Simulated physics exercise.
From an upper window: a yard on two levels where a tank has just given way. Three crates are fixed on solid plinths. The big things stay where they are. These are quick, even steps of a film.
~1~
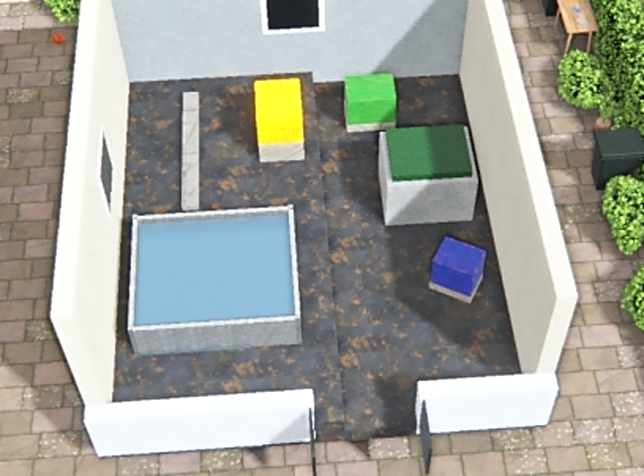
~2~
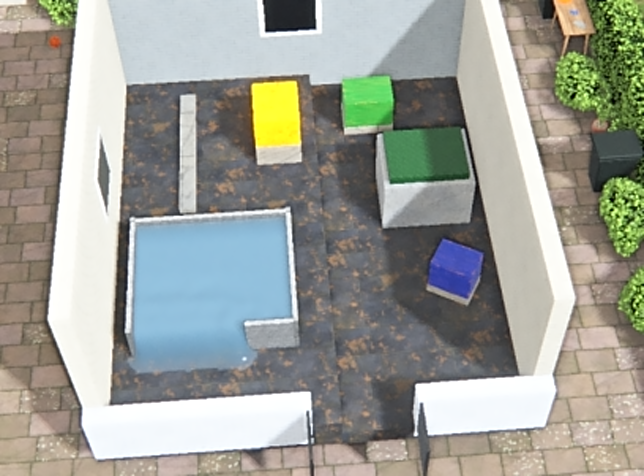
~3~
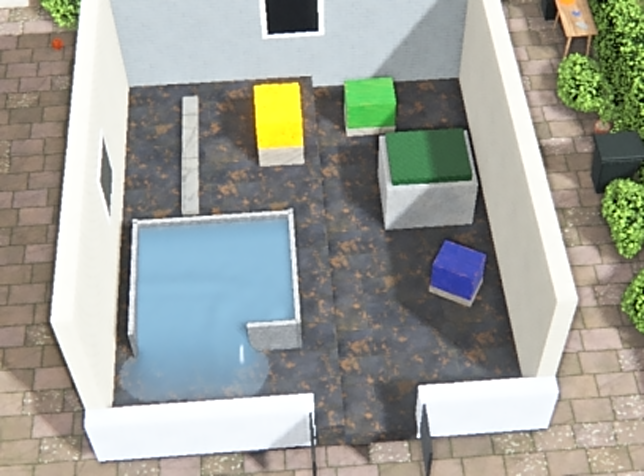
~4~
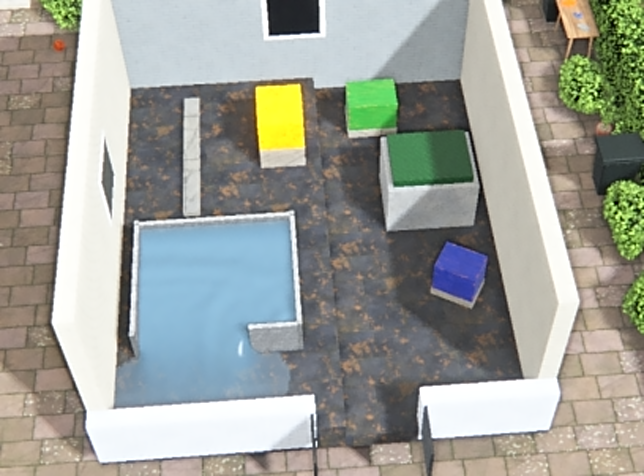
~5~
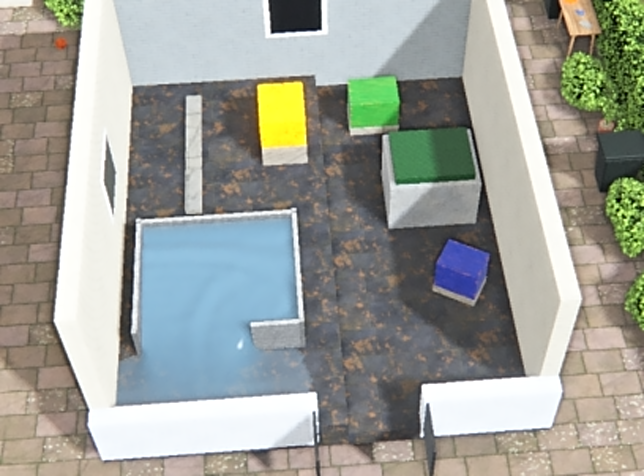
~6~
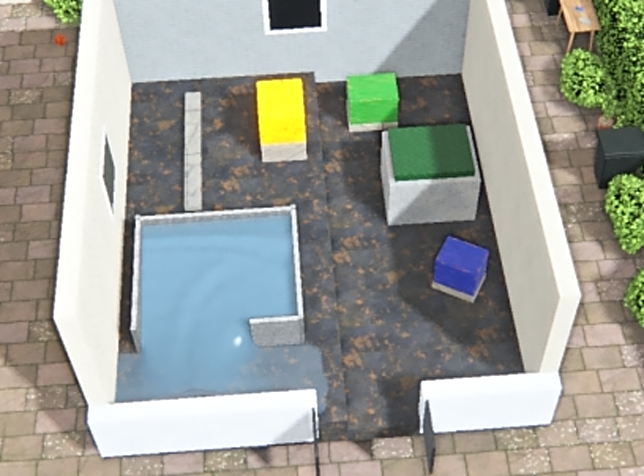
We see a walled yard with yellow, green and blue blocks and a full tank at left; part of its front wall disappears, and water pours through the gap, spreading over the dark paving toward the low front wall.
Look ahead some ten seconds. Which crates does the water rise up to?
One by one: The green crate escapes dry; the yellow crate escapes dry; the blue crate is wetted.
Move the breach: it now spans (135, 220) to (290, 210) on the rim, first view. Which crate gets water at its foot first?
That is the yellow one.
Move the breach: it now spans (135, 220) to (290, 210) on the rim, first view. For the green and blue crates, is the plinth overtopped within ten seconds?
One by one: Green crate is wetted, blue crate keeps dry.
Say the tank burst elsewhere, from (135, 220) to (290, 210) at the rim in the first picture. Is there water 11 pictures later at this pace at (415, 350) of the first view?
Answer: Clear.
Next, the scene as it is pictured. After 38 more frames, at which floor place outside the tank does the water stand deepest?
Roughly at (170, 417).
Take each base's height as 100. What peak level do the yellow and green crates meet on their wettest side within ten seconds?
Roughly 10 per cent, then 60 per cent.
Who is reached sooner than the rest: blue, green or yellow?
First comes the blue one.
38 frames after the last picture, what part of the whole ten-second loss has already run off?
About 55 per cent.
A moment on, water covers 15 % of the floor; the green crate not reached, the yellow crate not reached, the blue crate not reached.
Next, water covers 30 % of the floor; the green crate not reached, the yellow crate not reached, the blue crate not reached.
Then, water covers 50 % of the floor; the green crate not reached, the yellow crate not reached, the blue crate water round its plinth.
Later, water covers 70 % of the floor; the green crate water round its plinth, the yellow crate water round its plinth, the blue crate water round its plinth.
In the end, water covers 75 % of the floor; the green crate stayed above the water, the yellow crate stayed above the water, the blue crate was topped.
